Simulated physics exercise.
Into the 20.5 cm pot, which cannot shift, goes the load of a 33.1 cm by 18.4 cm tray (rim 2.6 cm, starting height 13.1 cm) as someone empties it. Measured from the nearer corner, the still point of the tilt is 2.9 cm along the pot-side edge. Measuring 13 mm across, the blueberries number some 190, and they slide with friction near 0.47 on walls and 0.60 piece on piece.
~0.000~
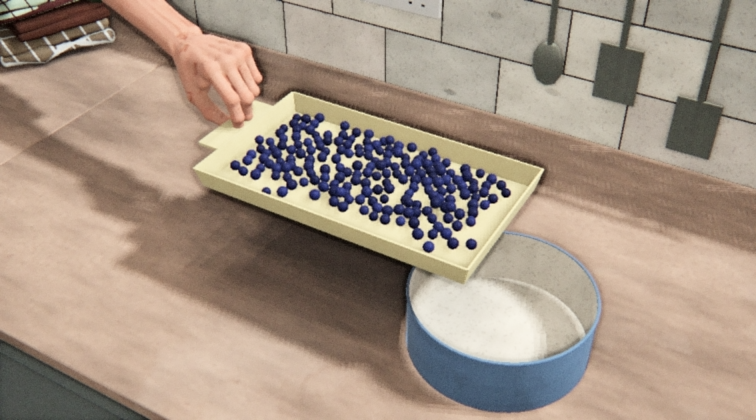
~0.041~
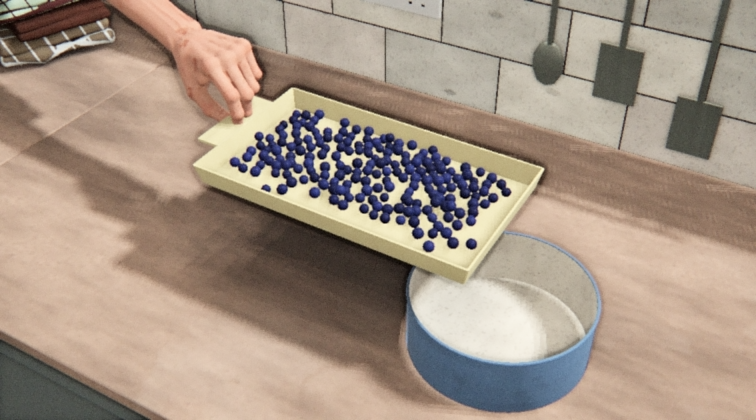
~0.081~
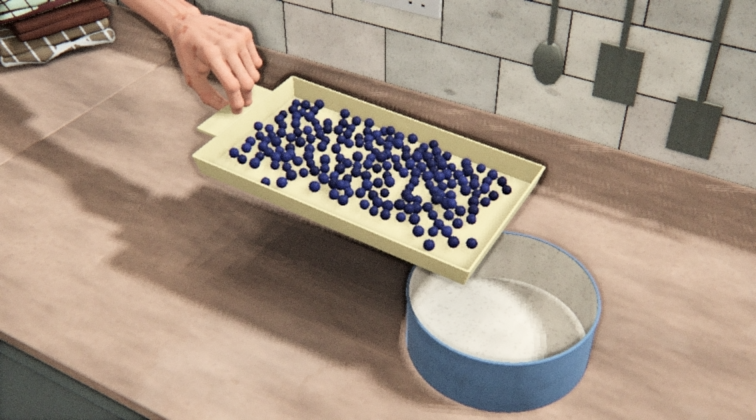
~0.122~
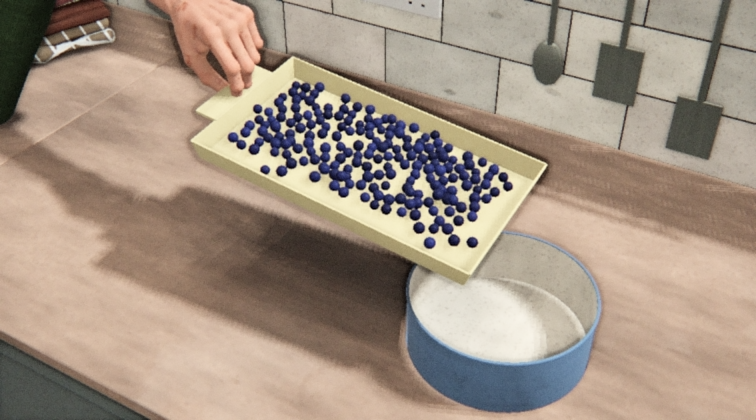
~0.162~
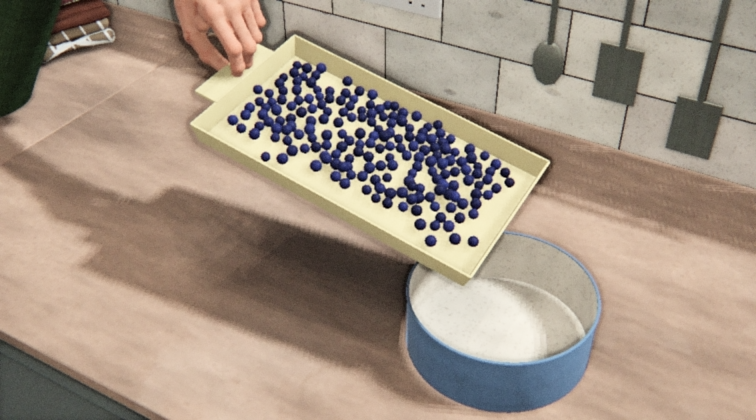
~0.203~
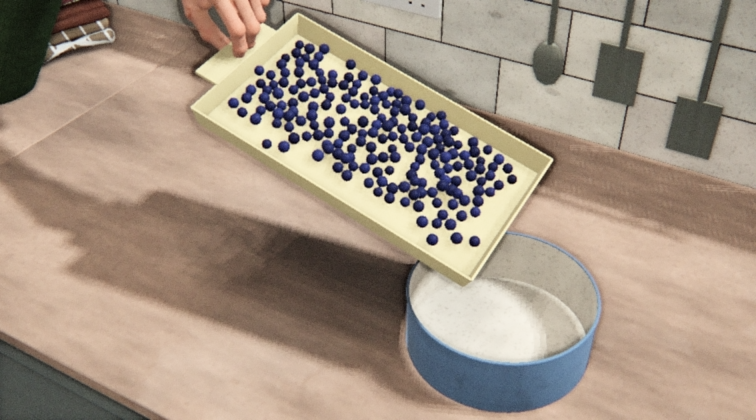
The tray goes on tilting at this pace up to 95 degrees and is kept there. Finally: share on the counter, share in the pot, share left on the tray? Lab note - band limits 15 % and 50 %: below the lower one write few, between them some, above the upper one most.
Counter = some; pot = most; left on the tray = few.
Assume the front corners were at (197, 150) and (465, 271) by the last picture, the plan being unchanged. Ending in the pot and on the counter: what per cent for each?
Final per cent - pot 30, counter 70.
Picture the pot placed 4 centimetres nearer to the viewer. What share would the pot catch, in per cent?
I'd put it at around 90 per cent.
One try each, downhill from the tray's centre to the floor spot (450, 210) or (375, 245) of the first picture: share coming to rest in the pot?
That would be close to 75 per cent and then close to 30 per cent.
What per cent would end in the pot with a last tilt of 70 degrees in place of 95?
Around 35 %, I reckon.
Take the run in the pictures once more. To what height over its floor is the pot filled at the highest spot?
It reaches roughly 4.0 cm.
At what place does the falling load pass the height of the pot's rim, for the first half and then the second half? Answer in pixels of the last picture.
Around (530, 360), then (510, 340).
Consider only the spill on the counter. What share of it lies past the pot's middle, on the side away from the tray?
About 100 percent of the spill.
After 0.49 s, tilt 57 degrees; the tray holds 100 %, the pot 0 %.
After 0.68 s, tilt 82 degrees; the tray holds 90 %, the pot 5 %.
After 0.98 s, tilt 95 degrees; the tray holds 5 %, the pot 60 %.
In the end, at 1.7 s, counter 25 %, pot 75 %, tray 0 %.
